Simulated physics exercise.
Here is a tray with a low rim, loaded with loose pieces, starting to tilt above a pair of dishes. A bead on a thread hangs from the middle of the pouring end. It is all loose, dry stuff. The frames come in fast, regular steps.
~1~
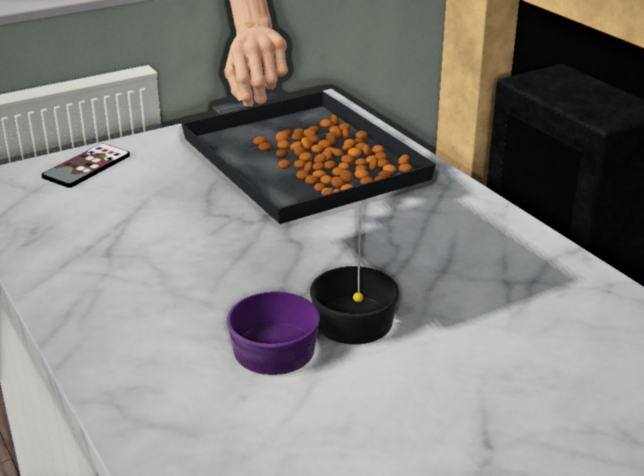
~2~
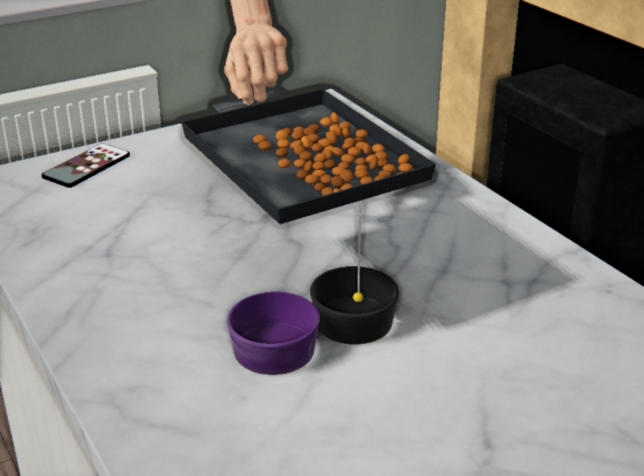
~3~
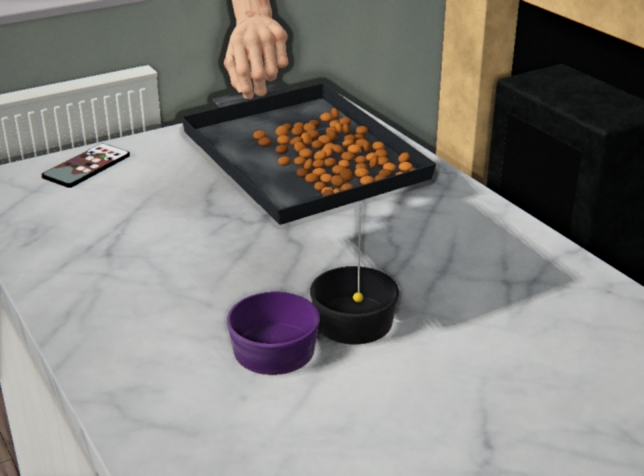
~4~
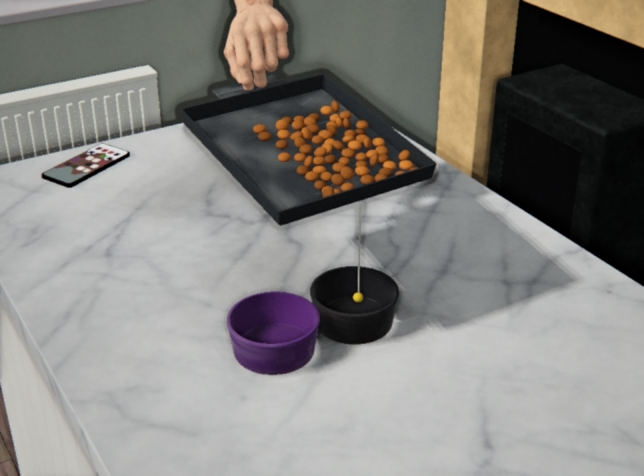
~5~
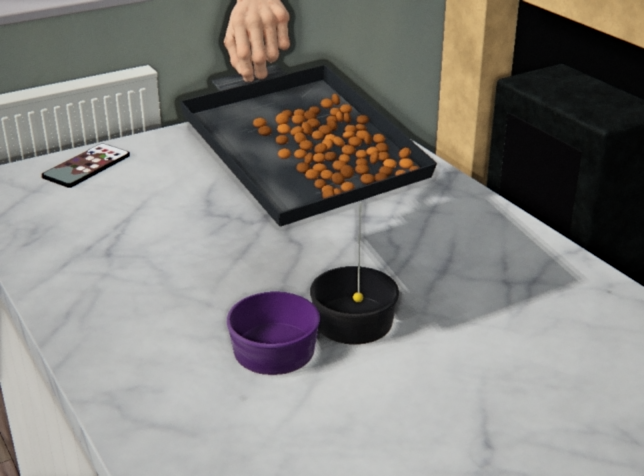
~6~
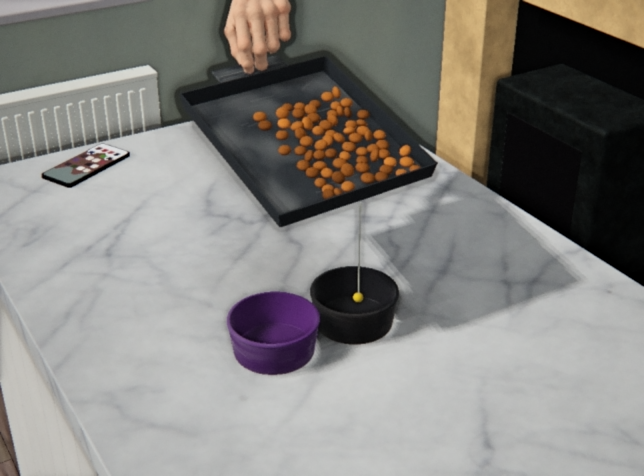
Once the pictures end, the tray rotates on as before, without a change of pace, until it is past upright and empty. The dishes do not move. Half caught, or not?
In the dishes lies only the smaller part of it.
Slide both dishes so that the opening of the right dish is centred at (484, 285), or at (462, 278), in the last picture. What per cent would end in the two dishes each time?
The first gives 20 %, the second 0 %.
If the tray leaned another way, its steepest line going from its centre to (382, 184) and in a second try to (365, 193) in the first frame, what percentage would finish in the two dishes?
About 0 and 0 per cent.
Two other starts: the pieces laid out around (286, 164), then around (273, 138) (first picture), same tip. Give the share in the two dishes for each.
Near 0 % and 0 %.
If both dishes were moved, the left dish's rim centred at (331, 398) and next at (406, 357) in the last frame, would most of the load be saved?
One: Under half. Two: Not half.
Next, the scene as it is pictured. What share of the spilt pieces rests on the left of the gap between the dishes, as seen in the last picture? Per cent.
Roughly 20 in a hundred.
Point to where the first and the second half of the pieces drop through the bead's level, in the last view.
Early half (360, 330), late half (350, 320).
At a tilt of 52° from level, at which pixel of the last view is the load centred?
Close to (352, 170).
Soon, tray tipped steeply; all on the tray.
A while on, tray tipped right over; most on the tray; a small part outside both; a small part in the air.
Towards the end, tray tipped past a quarter turn; a stray few in the left dish; nearly all outside both.
Finally, tray tipped past a quarter turn; a stray few in the left dish; none in the right dish; nearly all outside both.
